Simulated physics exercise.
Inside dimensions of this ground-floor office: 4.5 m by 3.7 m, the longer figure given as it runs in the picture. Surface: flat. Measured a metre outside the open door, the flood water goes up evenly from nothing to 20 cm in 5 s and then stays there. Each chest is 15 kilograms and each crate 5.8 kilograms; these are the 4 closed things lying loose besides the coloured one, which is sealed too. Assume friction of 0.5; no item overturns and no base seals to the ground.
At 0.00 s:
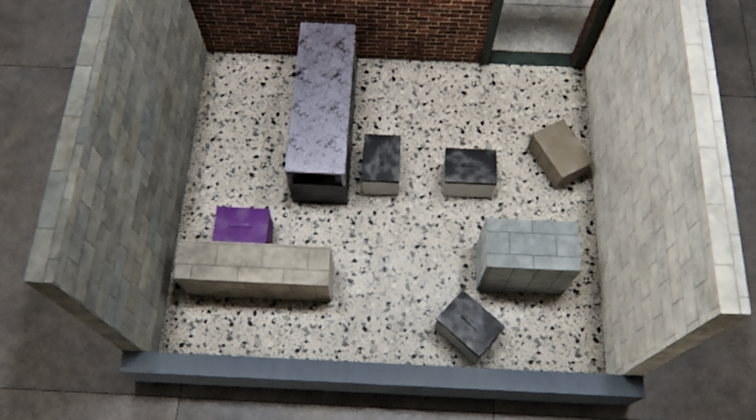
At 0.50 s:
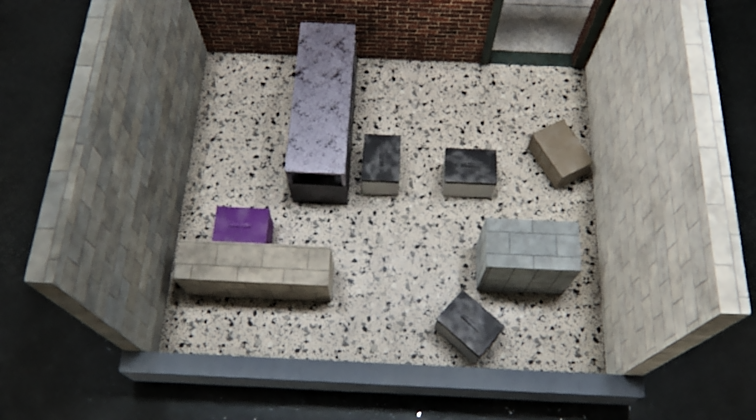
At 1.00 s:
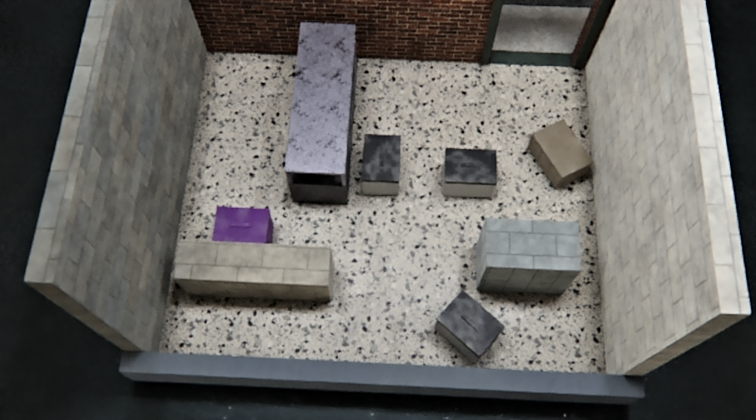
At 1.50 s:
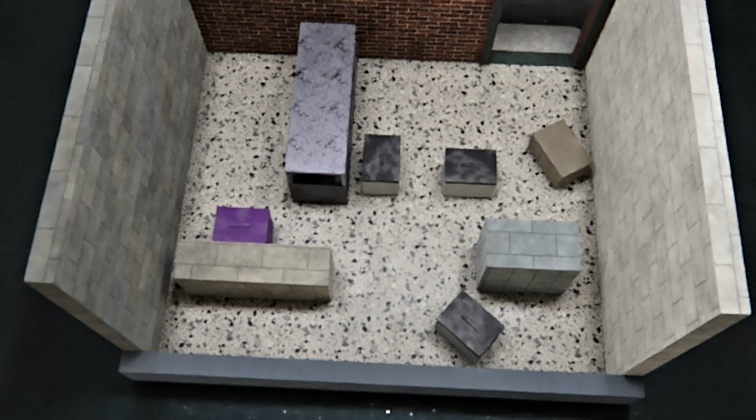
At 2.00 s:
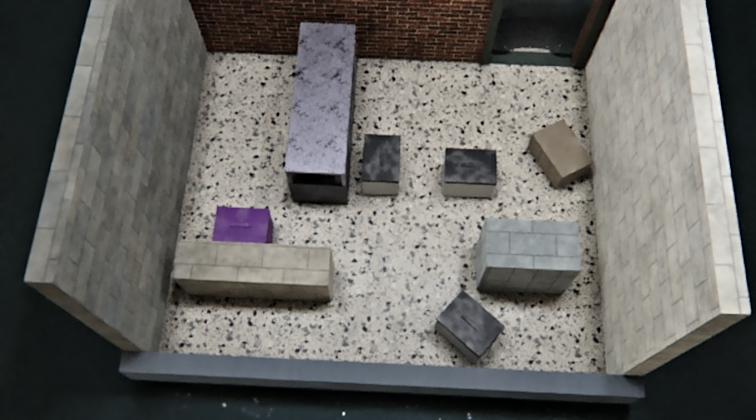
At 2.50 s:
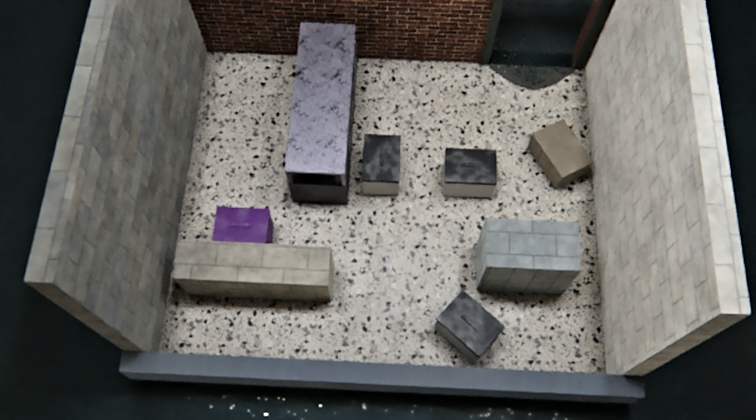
A walled room with a speckled floor, a purple chest and several blocks sat still while the ground outside turned dark, and then a little dark water crept in through the doorway at the back.
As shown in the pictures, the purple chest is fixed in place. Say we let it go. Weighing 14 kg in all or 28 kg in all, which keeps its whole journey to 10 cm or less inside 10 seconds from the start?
The heavier weight is unnecessary.
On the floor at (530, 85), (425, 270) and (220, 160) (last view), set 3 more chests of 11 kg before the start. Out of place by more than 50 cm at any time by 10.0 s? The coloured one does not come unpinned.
Listed in turn, they go over the bar, over the bar, beneath the bar.
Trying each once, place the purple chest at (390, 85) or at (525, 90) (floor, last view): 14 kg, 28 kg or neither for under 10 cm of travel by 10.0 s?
Going in order: Both weights work, neither weight works.
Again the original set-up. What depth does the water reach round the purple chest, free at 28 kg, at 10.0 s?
Something like 4 centimetres.
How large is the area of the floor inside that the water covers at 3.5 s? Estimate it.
1.5 m2.
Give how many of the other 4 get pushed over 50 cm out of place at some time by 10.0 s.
The count comes to 2.
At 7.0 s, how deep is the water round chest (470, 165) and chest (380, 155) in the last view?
I'd estimate 8 cm for the first and 4 cm for the second.
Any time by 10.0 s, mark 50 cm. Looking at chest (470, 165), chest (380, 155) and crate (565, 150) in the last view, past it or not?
Respectively: Exceeded, not exceeded, exceeded.
After 3.5 s the purple chest would be 0 cm from its start with 14 kg and 0 cm from its start with 28 kg; 0 cm of water round it then.
After 4.5 s the purple chest would be 0 cm from its start with 14 kg and 0 cm from its start with 28 kg; 0 cm of water round it then.
After 7.0 s the purple chest would be 0 cm from its start with 14 kg and 0 cm from its start with 28 kg; 0 cm of water round it then.
After 10.0 s the purple chest would be 0 cm from its start with 14 kg and 0 cm from its start with 28 kg; 4 cm of water round it then.
